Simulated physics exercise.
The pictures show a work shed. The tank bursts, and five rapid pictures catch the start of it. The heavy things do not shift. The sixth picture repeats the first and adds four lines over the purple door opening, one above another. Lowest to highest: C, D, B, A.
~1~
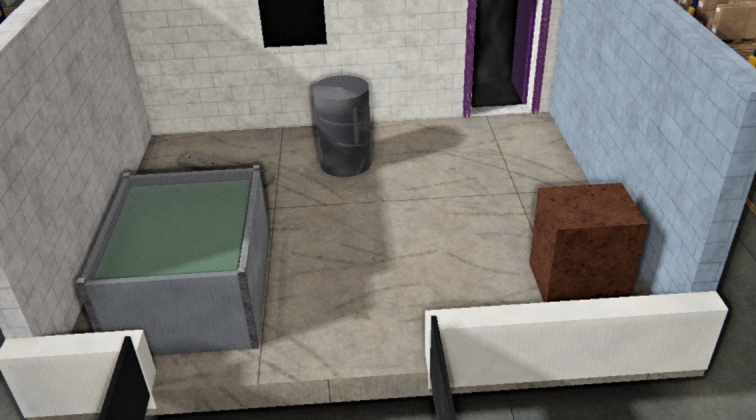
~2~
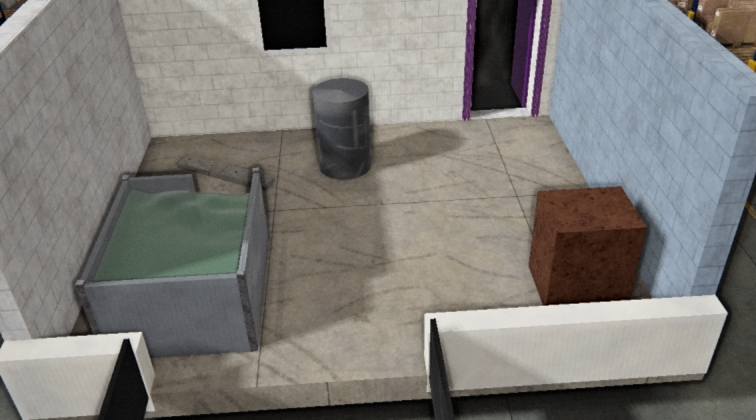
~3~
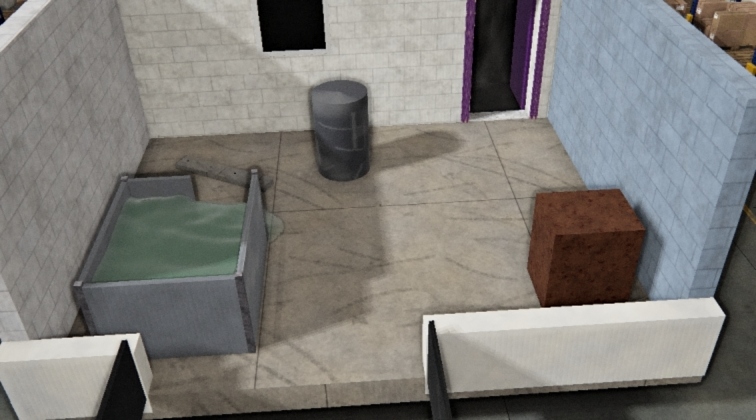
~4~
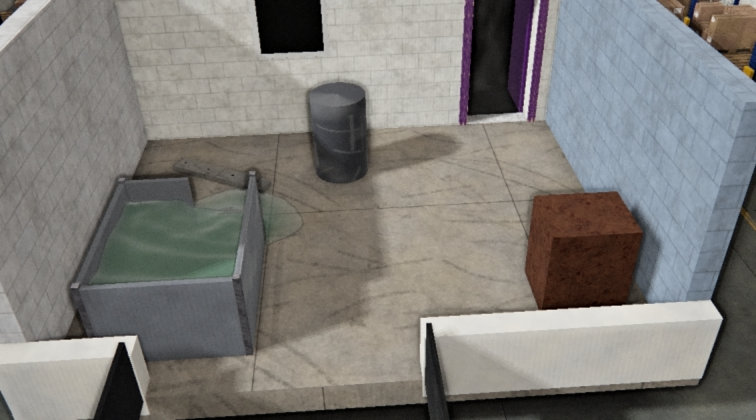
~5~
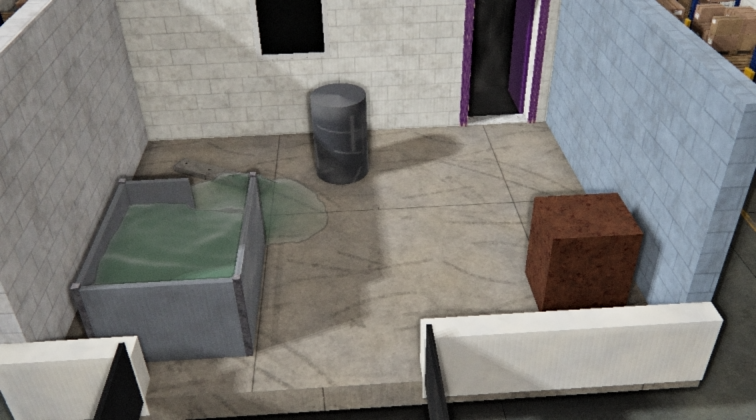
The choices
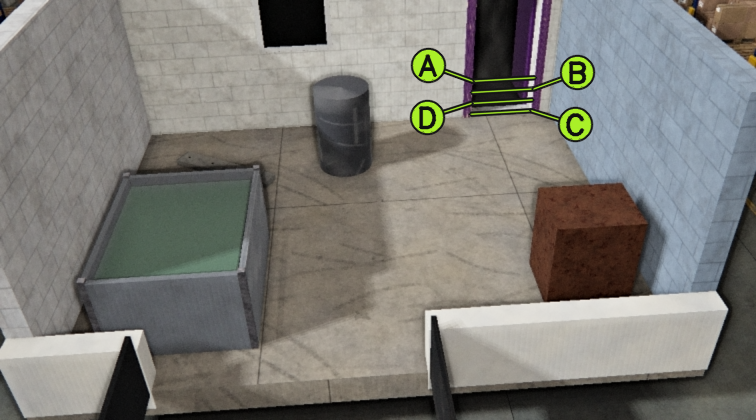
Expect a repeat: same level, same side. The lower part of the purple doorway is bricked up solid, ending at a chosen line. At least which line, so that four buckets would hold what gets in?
Mark D just does it.
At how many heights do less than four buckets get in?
Three.
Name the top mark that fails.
C it is.
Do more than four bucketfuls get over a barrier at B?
No, not at all.
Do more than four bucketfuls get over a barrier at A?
No, that is safe.
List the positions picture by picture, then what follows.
Water in the tank at rest, its middle at (180, 226); foot of the purple doorway at (500, 115); open gate at (285, 316).
Water covers 1 % of the ground, its front hidden from here.
Water covers 3 % of the ground and shows as far out as (273, 235).
Water covers 6 % of the ground and shows as far out as (283, 209).
Water covers 10 % of the ground and shows as far out as (209, 181).
On the marked copy, A at (503, 79); B at (502, 90); C at (501, 112); D at (502, 101); from the bottom up C, D, B, A.
For mark A, nothing gets over.
For mark B, nothing gets over.
For mark C, about 8 bucketfuls get in.
For mark D, nothing gets over.
